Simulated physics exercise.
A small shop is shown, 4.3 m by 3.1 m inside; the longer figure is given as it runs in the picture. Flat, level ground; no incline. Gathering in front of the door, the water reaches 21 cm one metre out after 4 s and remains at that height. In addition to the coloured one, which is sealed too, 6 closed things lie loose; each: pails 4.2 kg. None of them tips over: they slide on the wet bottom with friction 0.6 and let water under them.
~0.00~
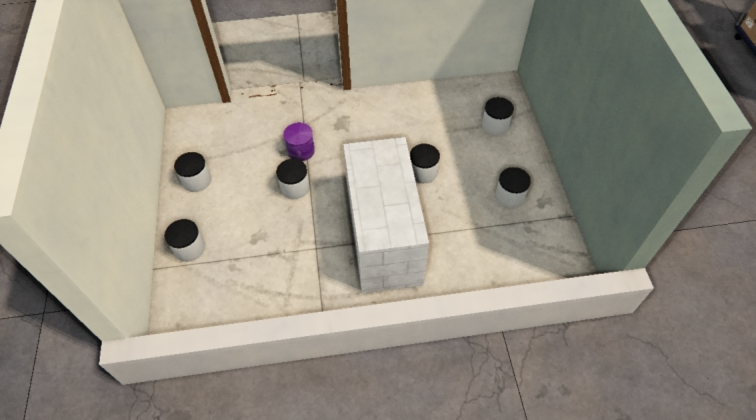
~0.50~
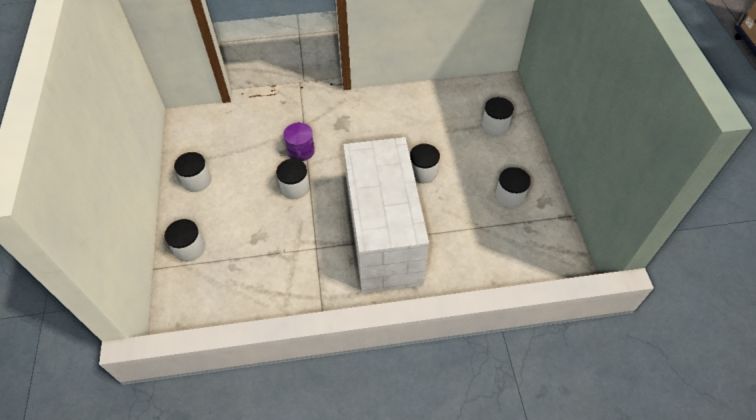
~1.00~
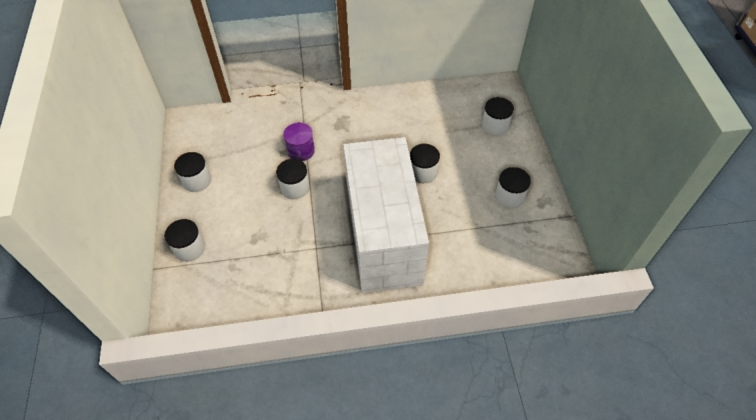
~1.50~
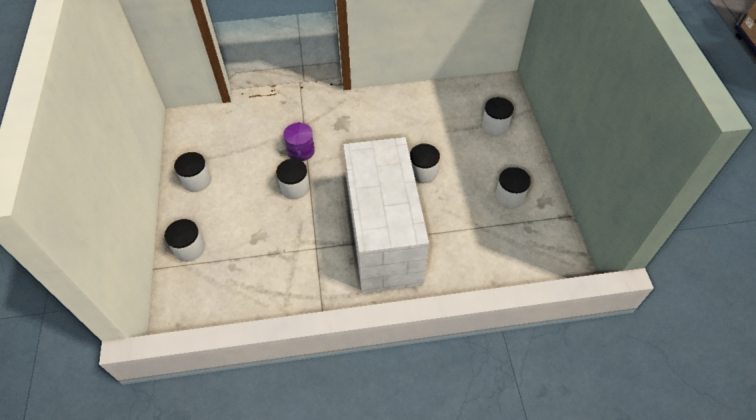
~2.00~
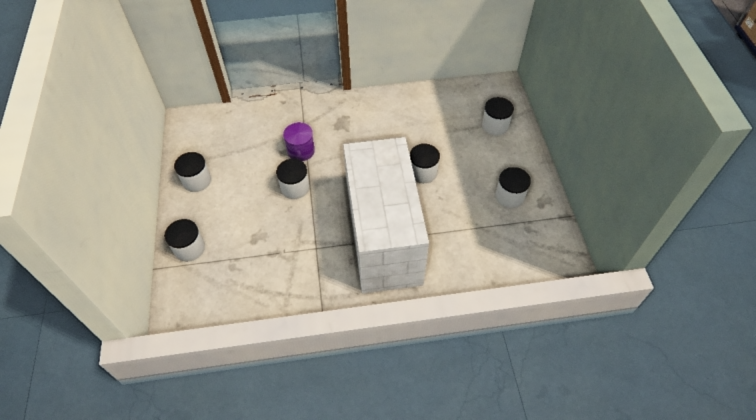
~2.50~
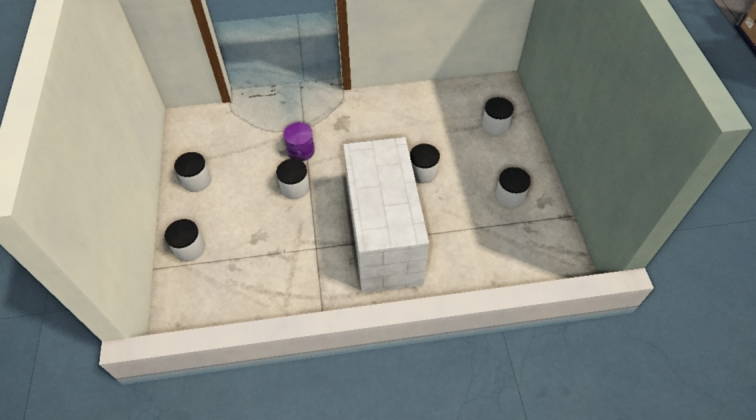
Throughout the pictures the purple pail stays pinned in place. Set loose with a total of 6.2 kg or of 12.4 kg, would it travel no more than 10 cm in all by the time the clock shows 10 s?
Neither figure is adequate.
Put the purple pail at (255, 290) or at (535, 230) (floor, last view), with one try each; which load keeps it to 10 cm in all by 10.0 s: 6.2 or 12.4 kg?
In turn: No mass works; only the heavier mass works.
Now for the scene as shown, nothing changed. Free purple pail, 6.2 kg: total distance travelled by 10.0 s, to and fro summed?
Total path: Approx. 450 cm.
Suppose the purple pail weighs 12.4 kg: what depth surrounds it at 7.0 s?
Something like 8 centimetres.
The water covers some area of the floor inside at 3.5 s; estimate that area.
2.5 m2.
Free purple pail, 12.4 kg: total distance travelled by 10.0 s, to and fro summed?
It covers some 40 cm altogether.
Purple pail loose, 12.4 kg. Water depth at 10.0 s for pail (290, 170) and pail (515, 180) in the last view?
Roughly 11 and 11 cm.
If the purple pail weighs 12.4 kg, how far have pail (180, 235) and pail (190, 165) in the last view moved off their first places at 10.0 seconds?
In that order: 300 cm, 120 cm.
After 3.5 s the purple pail would be 14 cm from its start with 6.2 kg and 0 cm from its start with 12.4 kg; 6 cm of water round it then.
After 4.5 s the purple pail would be 52 cm from its start with 6.2 kg and 8 cm from its start with 12.4 kg; 7 cm of water round it then.
After 7.0 s the purple pail would be 227 cm from its start with 6.2 kg and 31 cm from its start with 12.4 kg; 8 cm of water round it then.
After 10.0 s the purple pail would be 218 cm from its start with 6.2 kg and 38 cm from its start with 12.4 kg; 13 cm of water round it then.
